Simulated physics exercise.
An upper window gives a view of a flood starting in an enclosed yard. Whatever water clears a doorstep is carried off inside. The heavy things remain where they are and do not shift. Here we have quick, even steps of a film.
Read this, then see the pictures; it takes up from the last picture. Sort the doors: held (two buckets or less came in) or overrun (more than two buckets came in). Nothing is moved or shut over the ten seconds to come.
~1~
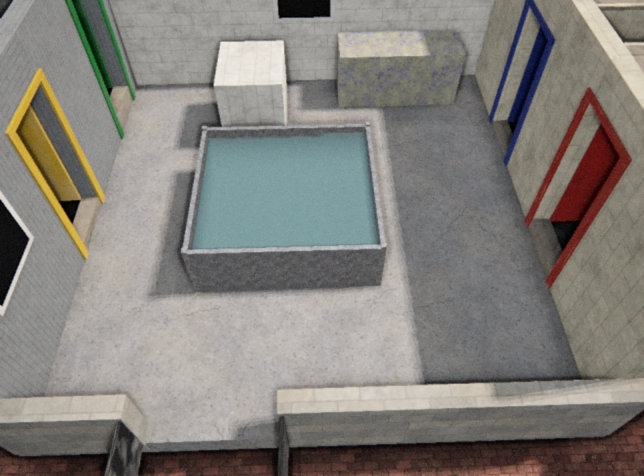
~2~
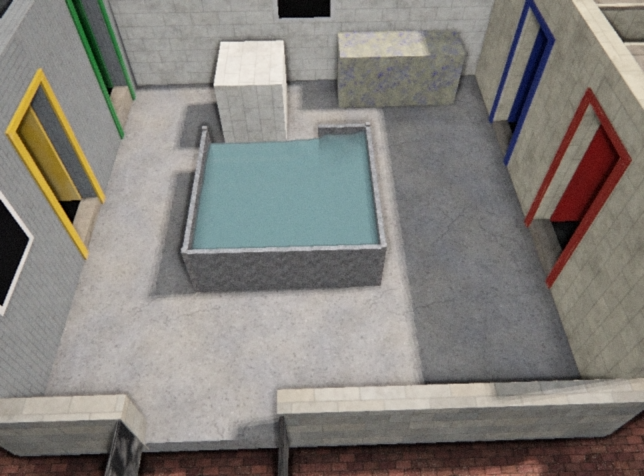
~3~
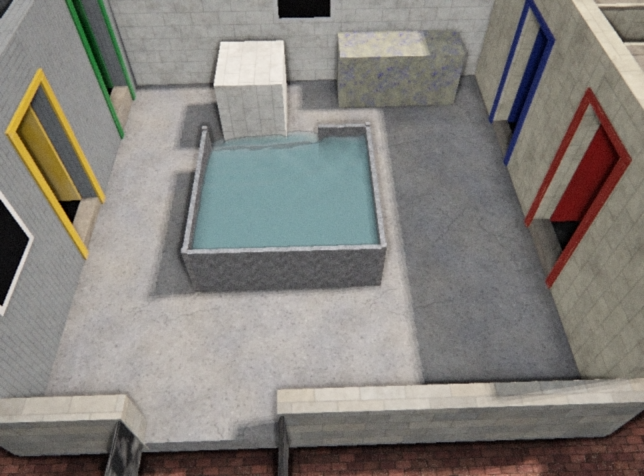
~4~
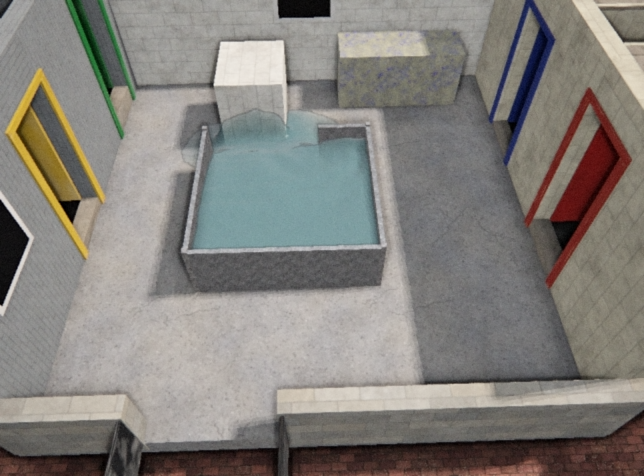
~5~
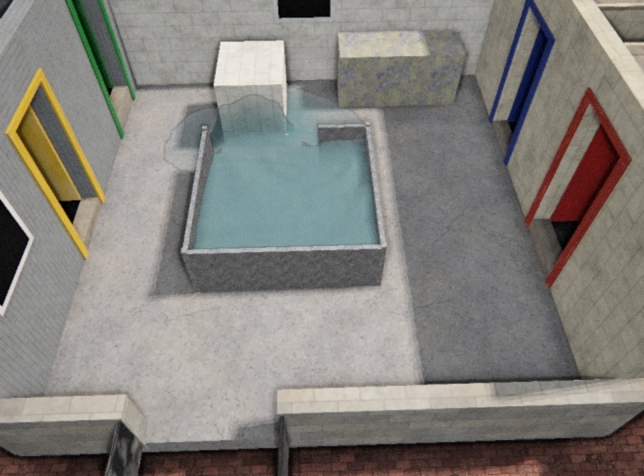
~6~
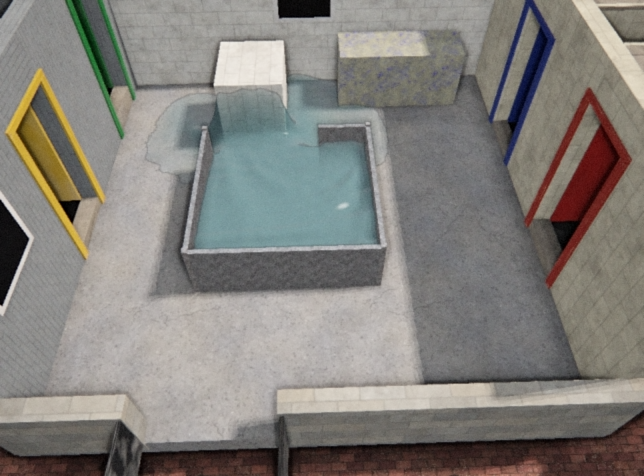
Sorted: Green door held, red door held, yellow door held, blue door overrun.
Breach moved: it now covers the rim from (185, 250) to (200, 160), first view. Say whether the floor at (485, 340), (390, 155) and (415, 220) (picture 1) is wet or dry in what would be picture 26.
The first point is soaked, the second spared, the third spared.
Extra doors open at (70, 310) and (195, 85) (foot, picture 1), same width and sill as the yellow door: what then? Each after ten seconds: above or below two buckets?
The first door comes in lower, while the second comes in higher.
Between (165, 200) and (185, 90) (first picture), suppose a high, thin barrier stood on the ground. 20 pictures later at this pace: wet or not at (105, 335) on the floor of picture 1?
That spot would be inundated.
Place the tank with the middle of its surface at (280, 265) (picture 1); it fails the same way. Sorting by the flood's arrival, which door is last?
The red door comes last.
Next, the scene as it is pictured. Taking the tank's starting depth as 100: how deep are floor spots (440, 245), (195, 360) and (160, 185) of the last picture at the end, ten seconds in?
In turn 4, 14 and 8 in a hundred.
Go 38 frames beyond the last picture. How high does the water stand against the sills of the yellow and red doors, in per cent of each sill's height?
The first sits near 80 in a hundred and the second near 20 in a hundred.
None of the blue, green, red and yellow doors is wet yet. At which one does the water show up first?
That is the one in green.
A moment on, water covers 30 % of the floor; the green door wet at the sill, nothing in, the red door not reached, the yellow door not reached, the blue door not reached.
Next, water covers 40 % of the floor; the green door wet at the sill, nothing in, the red door not reached, the yellow door wet at the sill, nothing in, the blue door under two buckets in.
Then, water covers 60 % of the floor; the green door wet at the sill, nothing in, the red door wet at the sill, nothing in, the yellow door wet at the sill, nothing in, the blue door far over two buckets in.
Later, water covers 85 % of the floor; the green door under two buckets in, the red door wet at the sill, nothing in, the yellow door under two buckets in, the blue door far over two buckets in.
In the end, water covers 100 % of the floor; the green door under two buckets in, the red door wet at the sill, nothing in, the yellow door under two buckets in, the blue door far over two buckets in.
